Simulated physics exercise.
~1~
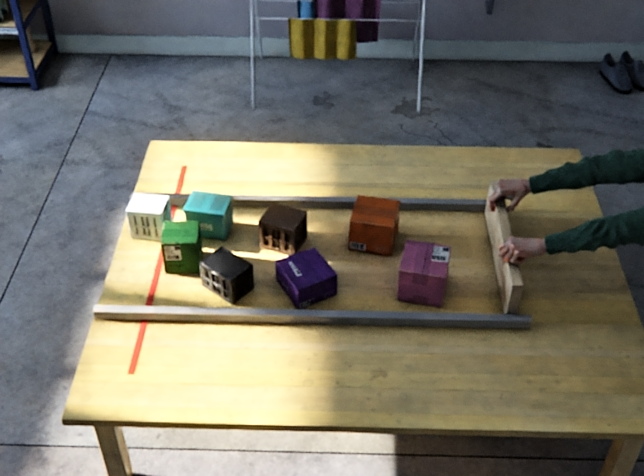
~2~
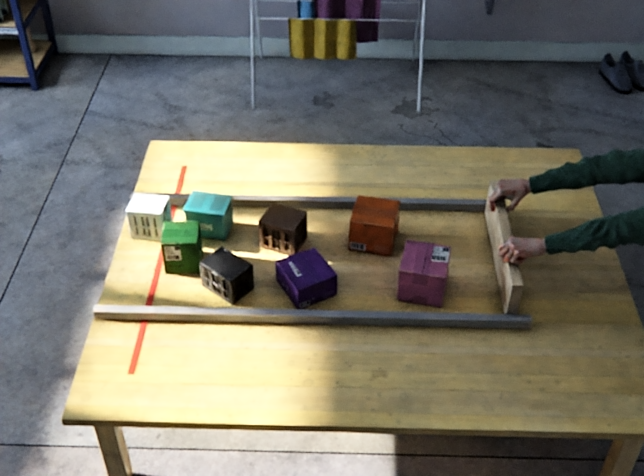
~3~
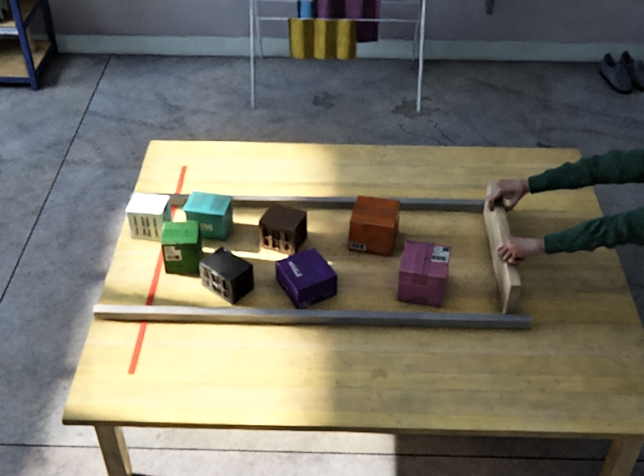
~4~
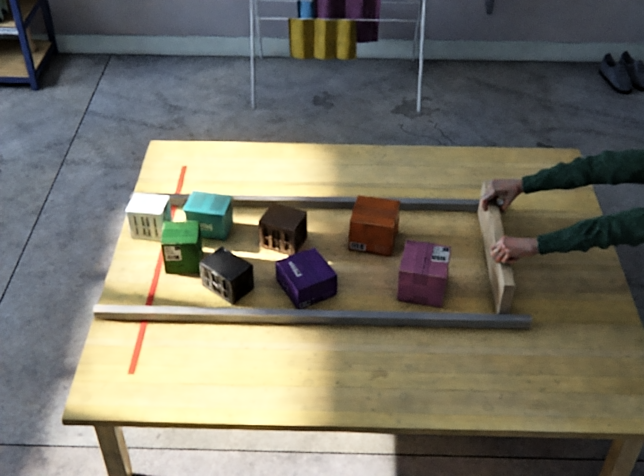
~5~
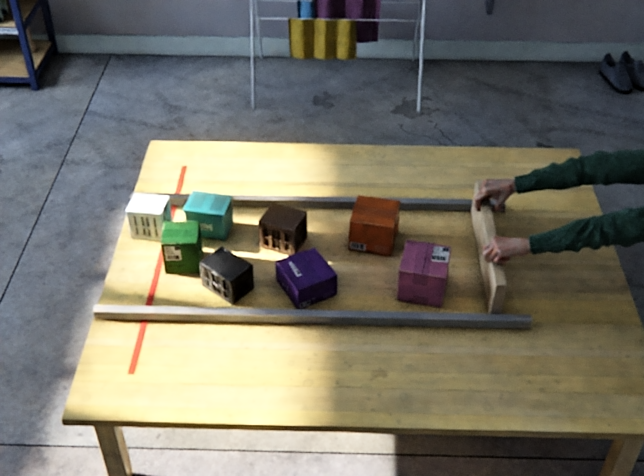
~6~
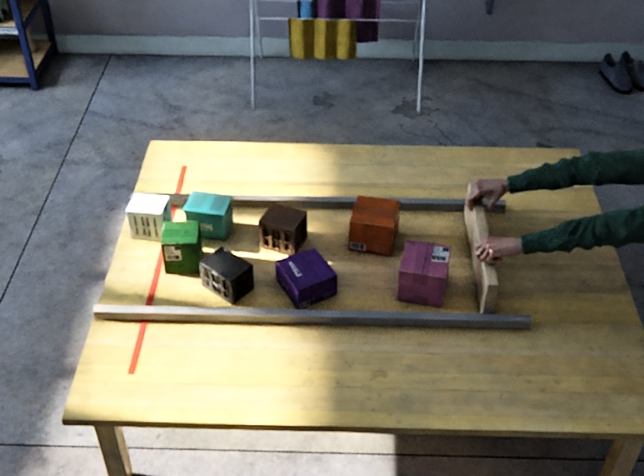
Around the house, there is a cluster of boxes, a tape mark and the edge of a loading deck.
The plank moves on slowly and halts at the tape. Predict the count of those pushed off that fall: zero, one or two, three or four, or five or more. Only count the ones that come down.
In the end, the drop-off count sits at five or above.
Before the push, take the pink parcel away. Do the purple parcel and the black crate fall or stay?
Well, the purple parcel hangs in there, while the black crate leaves the top.
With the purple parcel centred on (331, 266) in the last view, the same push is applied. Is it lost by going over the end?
It goes off the edge.
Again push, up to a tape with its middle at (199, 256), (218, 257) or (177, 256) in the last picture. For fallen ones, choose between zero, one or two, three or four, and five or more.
Going one by one, the answers are three or four, just one or two and 5 or more.
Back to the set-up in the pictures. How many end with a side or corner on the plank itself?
It ends up touching 2.
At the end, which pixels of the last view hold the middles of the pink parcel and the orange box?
Near (129, 270) and (142, 223).
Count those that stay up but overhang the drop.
Count: 0.
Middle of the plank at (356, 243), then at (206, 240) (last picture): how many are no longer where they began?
That makes 3 at the first spot and 8 at the second.
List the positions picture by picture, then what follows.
The first frame shows white crate (150, 217); green parcel (182, 247); turquoise tote (210, 216); plank (502, 246); tape (161, 255).
The second frame shows green parcel (182, 248); pink parcel (424, 274).
The third frame shows turquoise tote (210, 216); plank (501, 246).
The fourth frame shows white crate (150, 217); purple parcel (306, 278).
The fifth frame shows green parcel (182, 248); orange box (374, 225).
The sixth frame shows white crate (150, 217); green parcel (182, 248); turquoise tote (210, 216); plank (480, 245); tape (161, 255).
Soon after, none off yet; white crate at rest near (150, 217); green parcel at rest near (182, 248); turquoise tote at rest near (210, 216).
In the end, the number that fall off is five or more; gone, purple parcel, brown crate, black crate, turquoise tote, green parcel and white crate.
